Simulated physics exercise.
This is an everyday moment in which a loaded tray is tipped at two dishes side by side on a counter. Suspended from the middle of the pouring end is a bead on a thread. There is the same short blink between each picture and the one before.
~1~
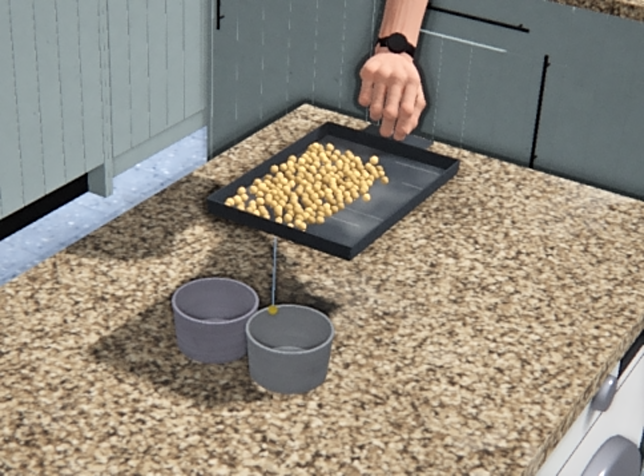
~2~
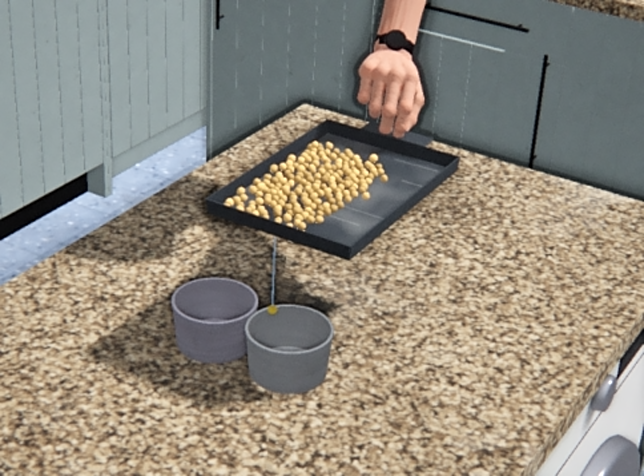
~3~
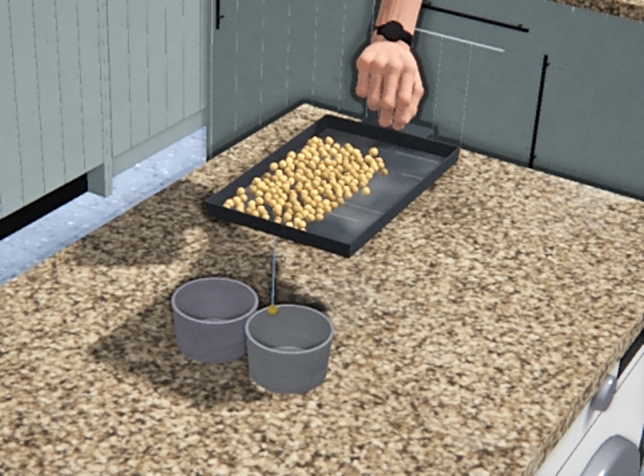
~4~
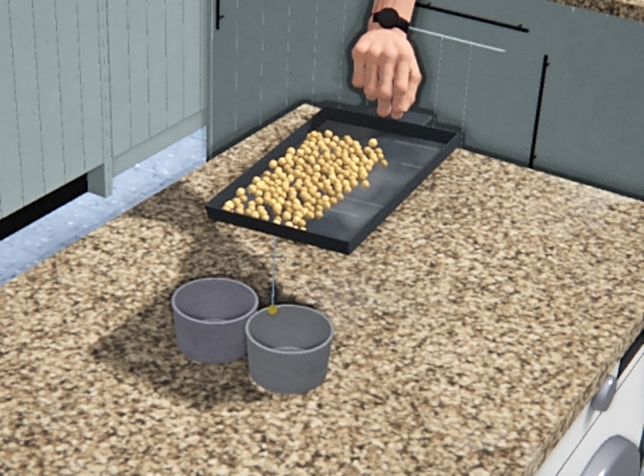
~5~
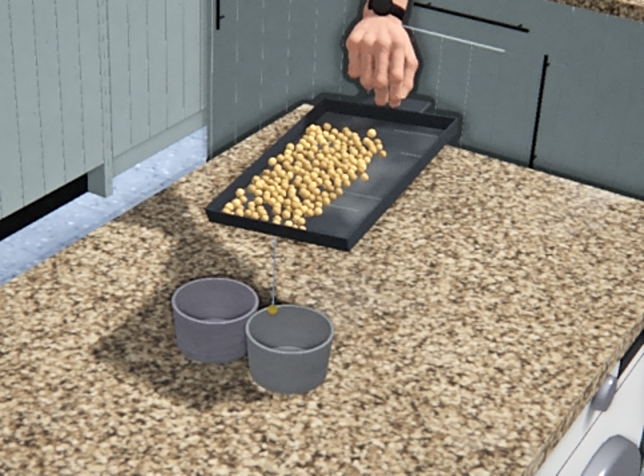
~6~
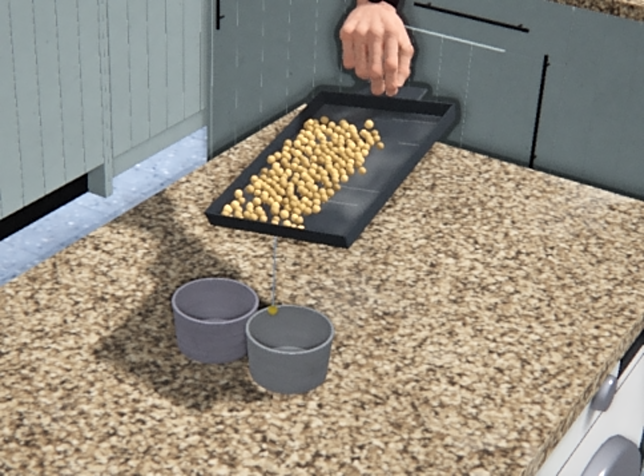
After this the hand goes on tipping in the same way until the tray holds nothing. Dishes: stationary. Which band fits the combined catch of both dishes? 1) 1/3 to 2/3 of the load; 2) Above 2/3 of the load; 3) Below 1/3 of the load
2.
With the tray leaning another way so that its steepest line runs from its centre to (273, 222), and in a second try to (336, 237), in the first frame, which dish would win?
Try one: Left-side dish; try two: Right-side dish.
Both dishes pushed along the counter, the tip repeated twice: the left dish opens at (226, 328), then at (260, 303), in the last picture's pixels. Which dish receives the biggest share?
Run 1: The one on the left side. Run 2: The one on the left side.
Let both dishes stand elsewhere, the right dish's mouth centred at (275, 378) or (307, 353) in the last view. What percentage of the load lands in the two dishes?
Near 10 % and 40 %.
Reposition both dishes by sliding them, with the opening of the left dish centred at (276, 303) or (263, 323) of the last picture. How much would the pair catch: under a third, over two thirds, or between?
In order: Under a third, then below one third.
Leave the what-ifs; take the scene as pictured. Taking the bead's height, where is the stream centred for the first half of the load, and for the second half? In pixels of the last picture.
The early half goes through (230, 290), the late half through (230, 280).
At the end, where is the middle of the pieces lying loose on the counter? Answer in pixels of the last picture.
At about (172, 350).
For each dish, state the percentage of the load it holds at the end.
Result - left dish: 90 %; right dish: 0 %.
Just after the last frame, tray tipped steeply; every one on the tray.
A moment on, tray tipped right over; almost all on the tray; just a few in the left dish; just a few in the air.
Further on, tray tipped past a quarter turn; almost all in the left dish; about a tenth outside both.
When it is over, tray tipped past a quarter turn; not one in the right dish; almost all in the left dish; about a tenth outside both.
